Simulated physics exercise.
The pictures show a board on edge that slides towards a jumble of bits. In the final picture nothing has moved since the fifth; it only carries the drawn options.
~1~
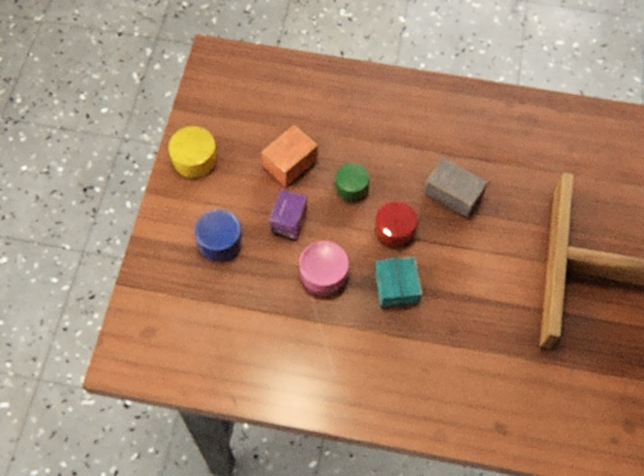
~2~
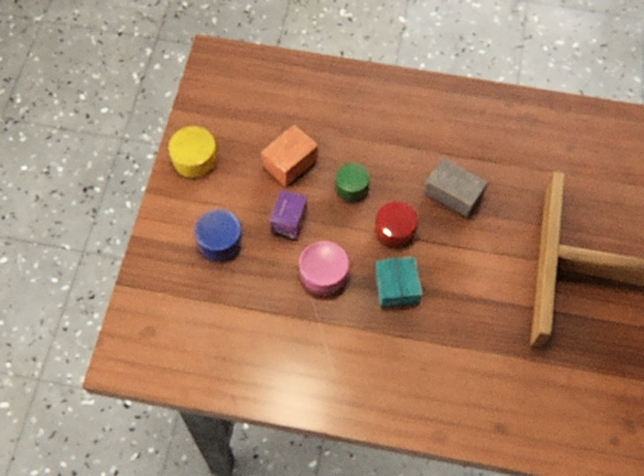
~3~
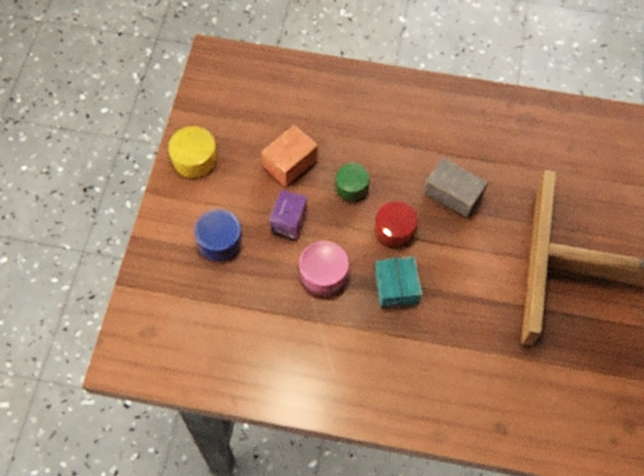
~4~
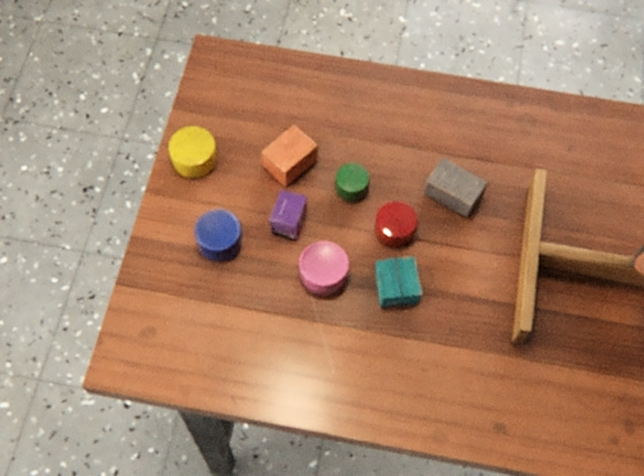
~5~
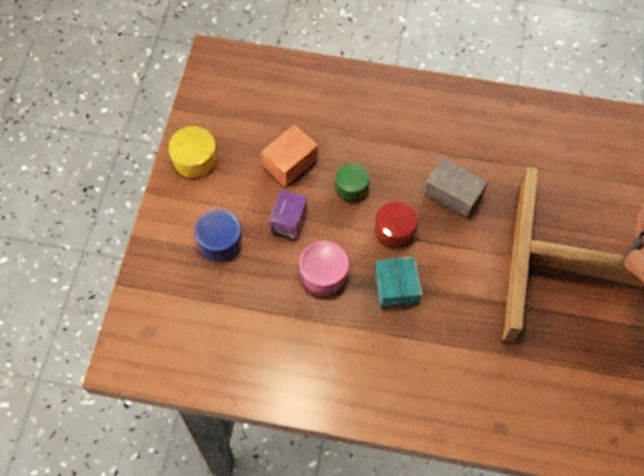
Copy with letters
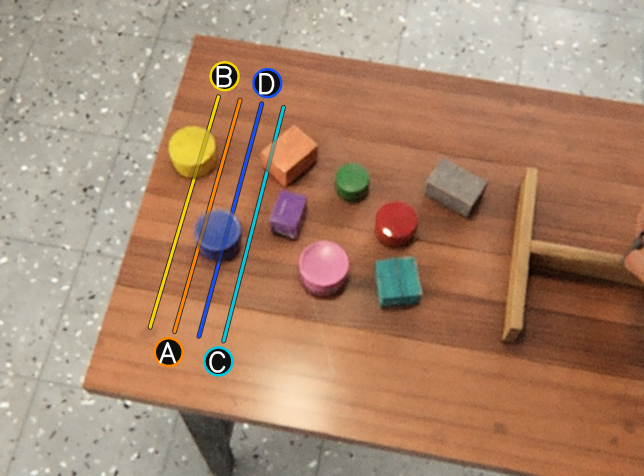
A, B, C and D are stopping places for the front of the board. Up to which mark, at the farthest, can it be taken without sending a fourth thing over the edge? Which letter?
No farther than A.
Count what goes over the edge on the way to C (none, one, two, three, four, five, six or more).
By then, none.
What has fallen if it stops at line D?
It is the yellow pot.
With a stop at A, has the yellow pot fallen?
By then, yes.
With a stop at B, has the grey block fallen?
No.
On the marked copy, A at (209, 208); B at (187, 204); C at (256, 216); D at (232, 212).
Following A. Soon after the start, board (410, 225); turquoise box (375, 275); grey block (385, 184).
Later, board (297, 205); blue tub (189, 223); green tin (236, 167).
In the end, board (210, 190); blue tub over the edge; yellow pot over the edge; three fallen.
As for the rest, B drops five; C is within the limit but short; D is within the limit but short.
